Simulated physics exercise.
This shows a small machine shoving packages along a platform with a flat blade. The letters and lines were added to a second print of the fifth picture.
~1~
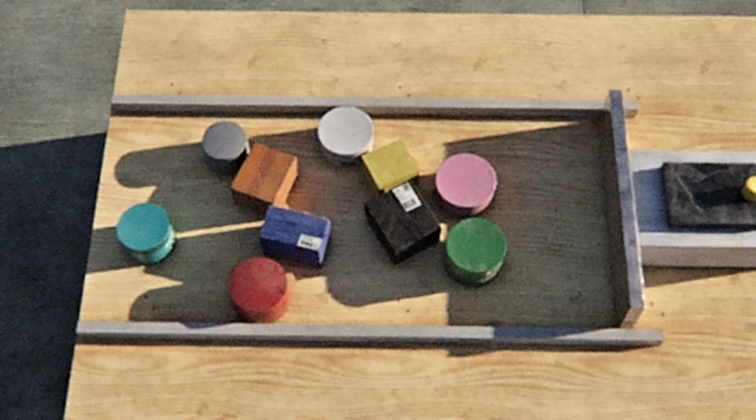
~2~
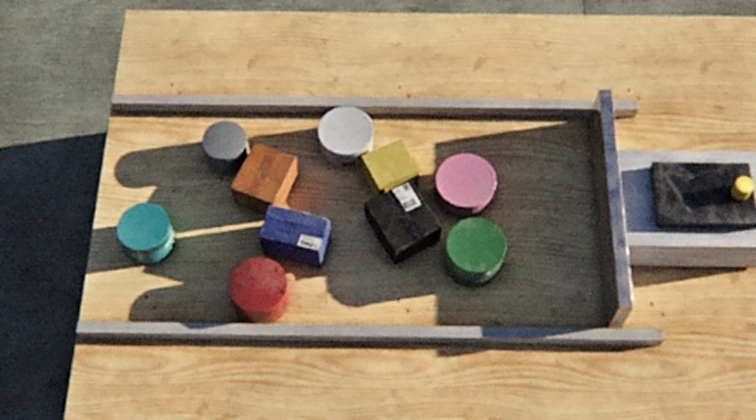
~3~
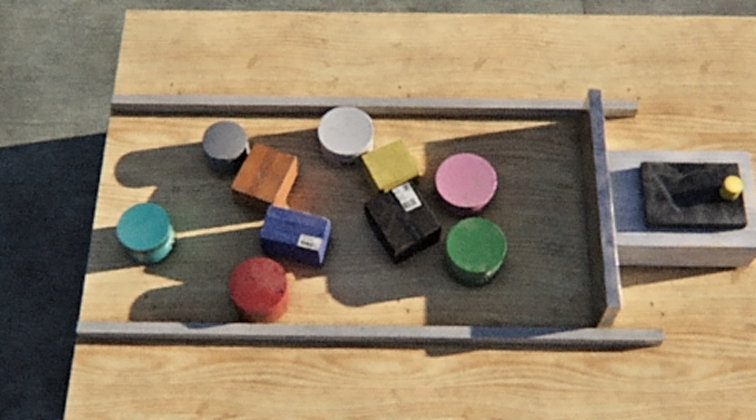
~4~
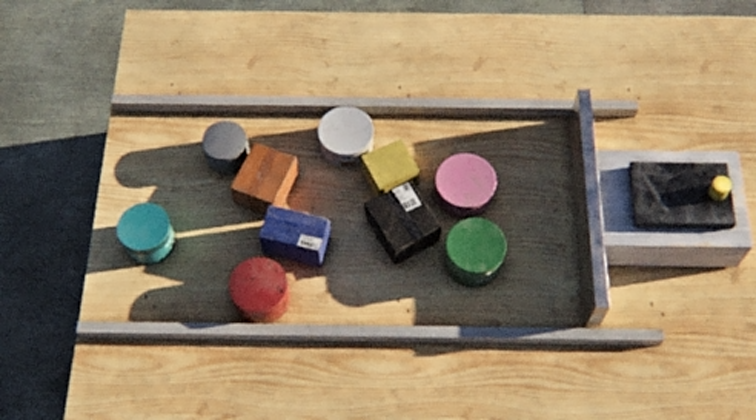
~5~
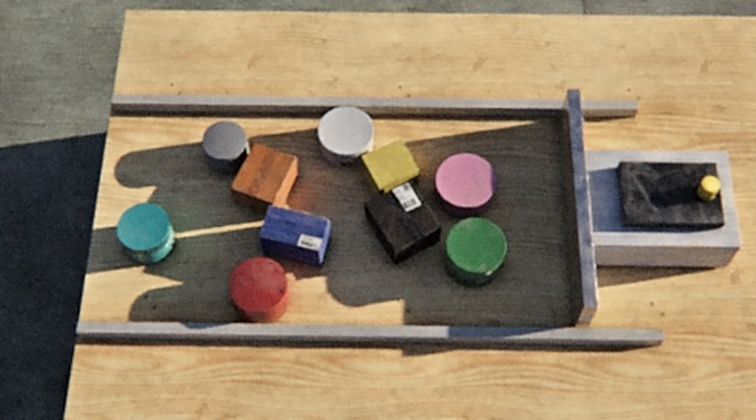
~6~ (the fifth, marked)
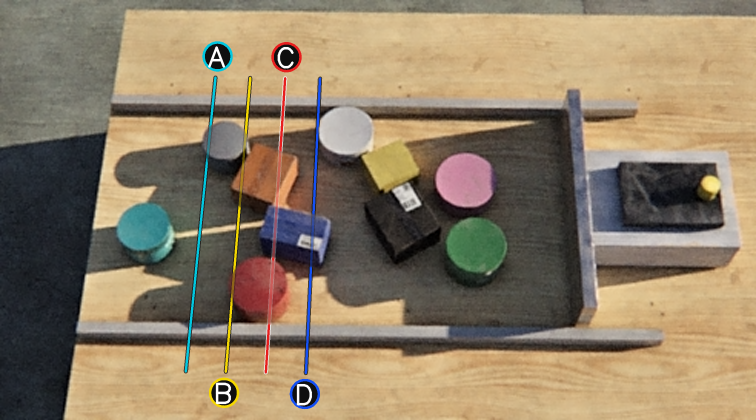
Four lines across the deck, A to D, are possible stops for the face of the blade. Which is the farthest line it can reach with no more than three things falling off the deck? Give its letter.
It should halt at A.
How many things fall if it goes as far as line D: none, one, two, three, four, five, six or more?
The count is none.
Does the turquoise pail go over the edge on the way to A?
Yes.
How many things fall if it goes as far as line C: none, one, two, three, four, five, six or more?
In all, none.
On the marked copy, A at (202, 214); B at (239, 215); C at (276, 215); D at (313, 216).
With A. Early on, robot (524, 192); white pail (334, 130); green pail (406, 255).
Further on, robot (386, 190); grey canister (156, 125); orange box (187, 152).
At the end, robot (280, 189); grey canister over the edge; turquoise pail over the edge; three fallen.
As for the rest, B is within the limit but short; C is within the limit but short; D is within the limit but short.
